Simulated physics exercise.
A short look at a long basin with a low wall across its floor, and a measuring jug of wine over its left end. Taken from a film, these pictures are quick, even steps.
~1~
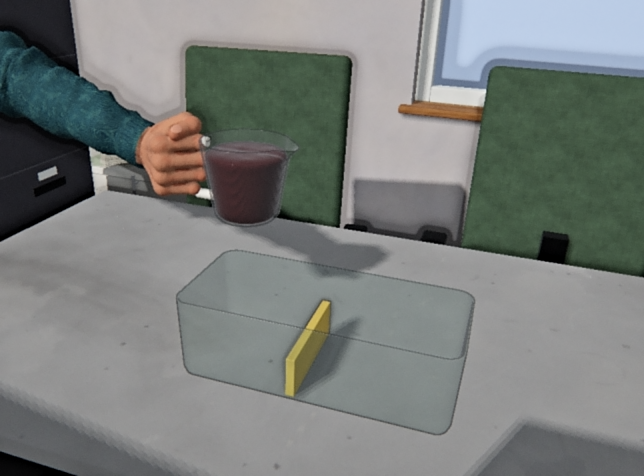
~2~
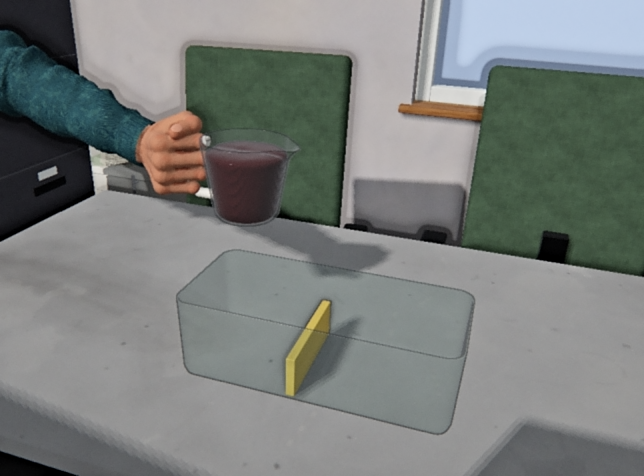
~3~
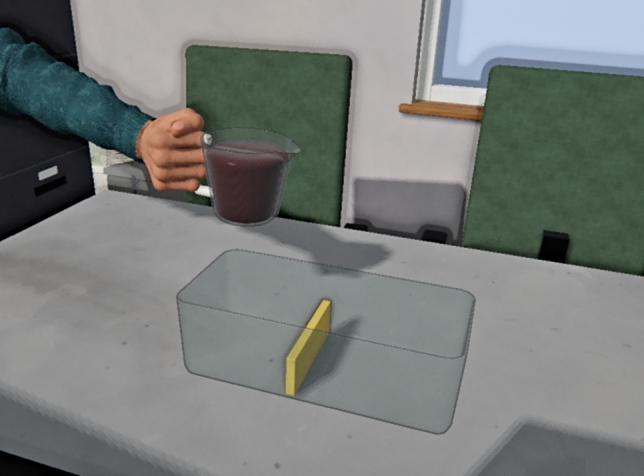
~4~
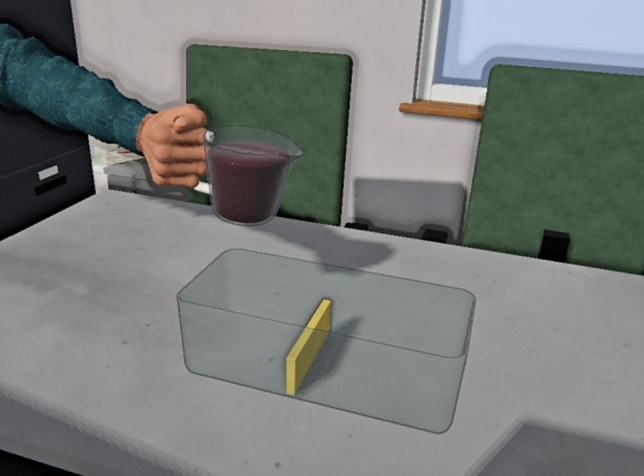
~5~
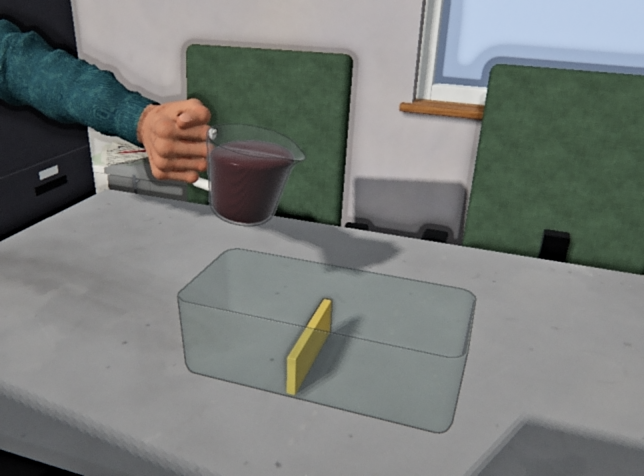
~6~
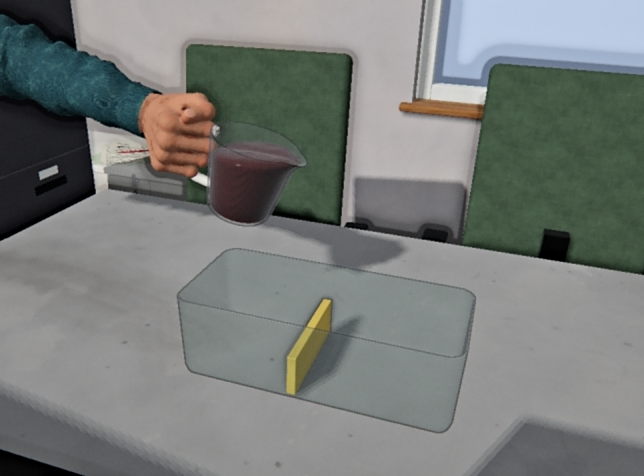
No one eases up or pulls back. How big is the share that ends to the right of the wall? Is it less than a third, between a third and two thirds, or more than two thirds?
More than two thirds.
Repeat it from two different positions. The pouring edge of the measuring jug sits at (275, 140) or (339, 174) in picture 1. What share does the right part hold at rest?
The first start yields 65 per cent, the second 100 per cent.
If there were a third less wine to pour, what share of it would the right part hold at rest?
It should come out close to 80 per cent.
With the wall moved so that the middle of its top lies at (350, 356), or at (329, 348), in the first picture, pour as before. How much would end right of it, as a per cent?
Note - case one near 30 %, case two near 70 %.
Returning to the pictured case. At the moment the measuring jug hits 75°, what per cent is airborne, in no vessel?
Somewhere around 25 per cent of it.
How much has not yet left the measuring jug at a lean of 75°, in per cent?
Near 60 %.
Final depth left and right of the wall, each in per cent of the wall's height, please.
About 0 on the left and about 30 on the right.
A moment on, the measuring jug is tipped on its side and 58 per cent is still to pour, 0 is left of the wall and 16 right of it.
Next, the measuring jug is tipped right over and 6 per cent is still to pour, 4 is left of the wall and 81 right of it.
Then the measuring jug is tipped right over and 0 per cent is still to pour, 13 is left of the wall and 86 right of it.
Later the measuring jug is tipped right over and 0 per cent is still to pour, 13 is left of the wall and 86 right of it.
At rest 13 per cent lies left of the wall, 86 right of it and 1 outside.
